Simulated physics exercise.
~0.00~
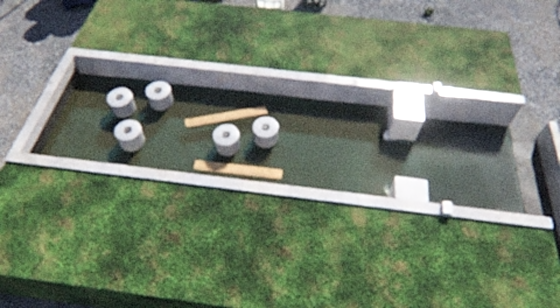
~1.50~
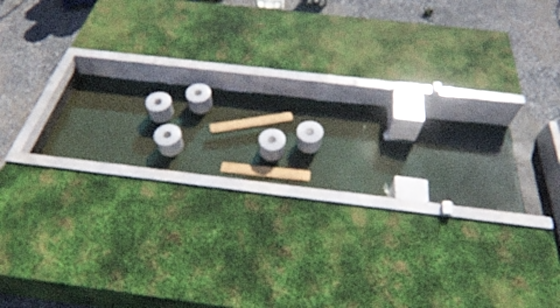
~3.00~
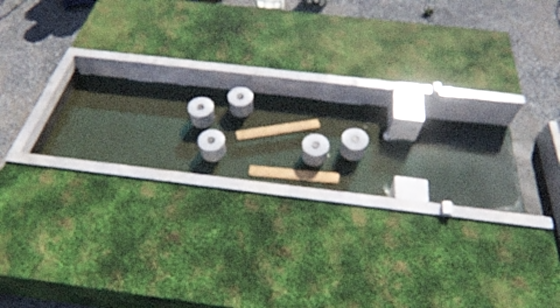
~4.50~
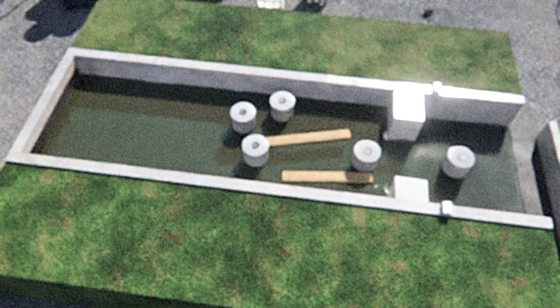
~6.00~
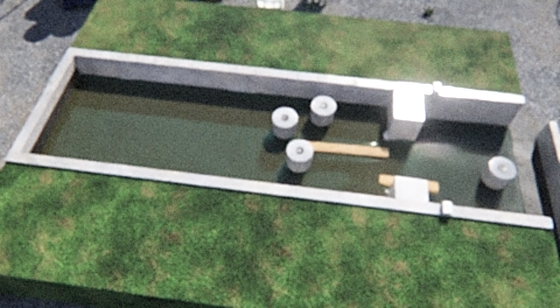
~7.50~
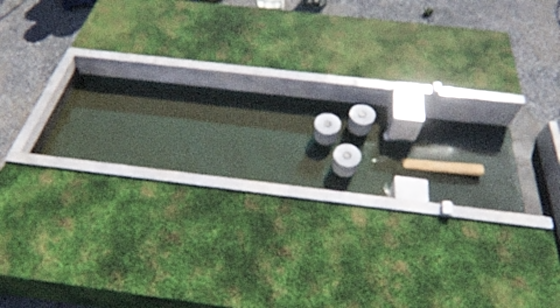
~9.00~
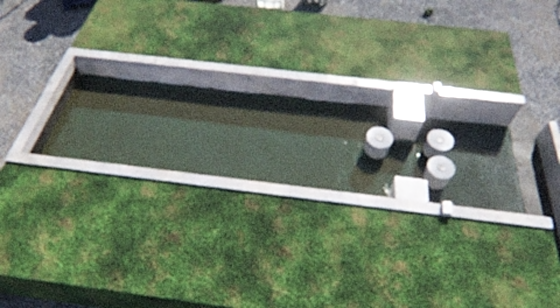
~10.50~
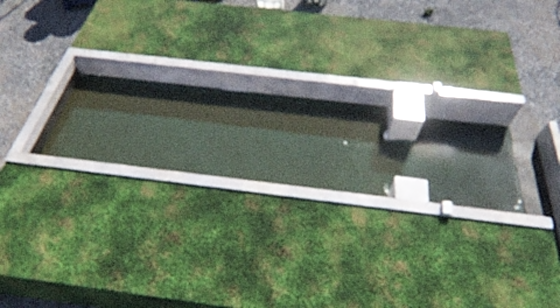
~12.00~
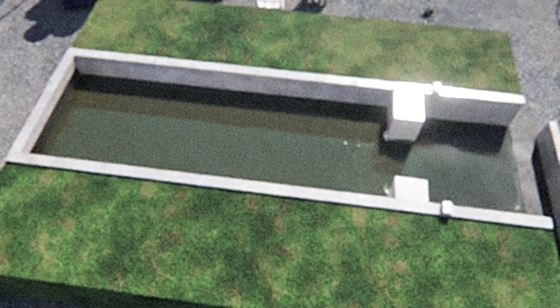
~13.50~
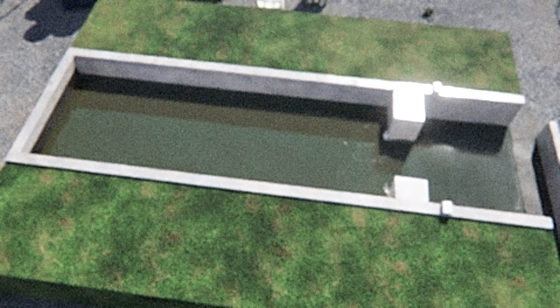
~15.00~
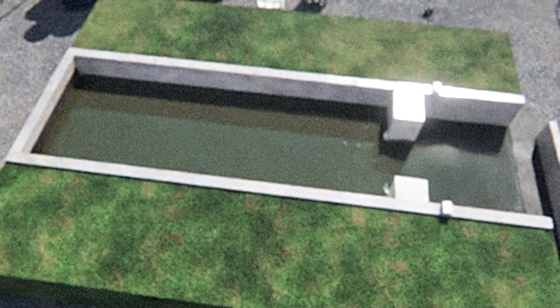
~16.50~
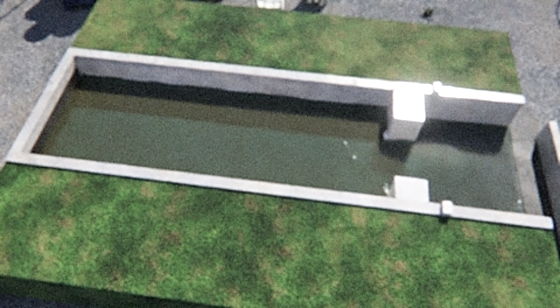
In this clip, five pale round tubs and two wooden planks drift rightward along a walled water channel between grassy banks, pass through the gap between two white blocks, and leave at the right, until only the flowing water remains.
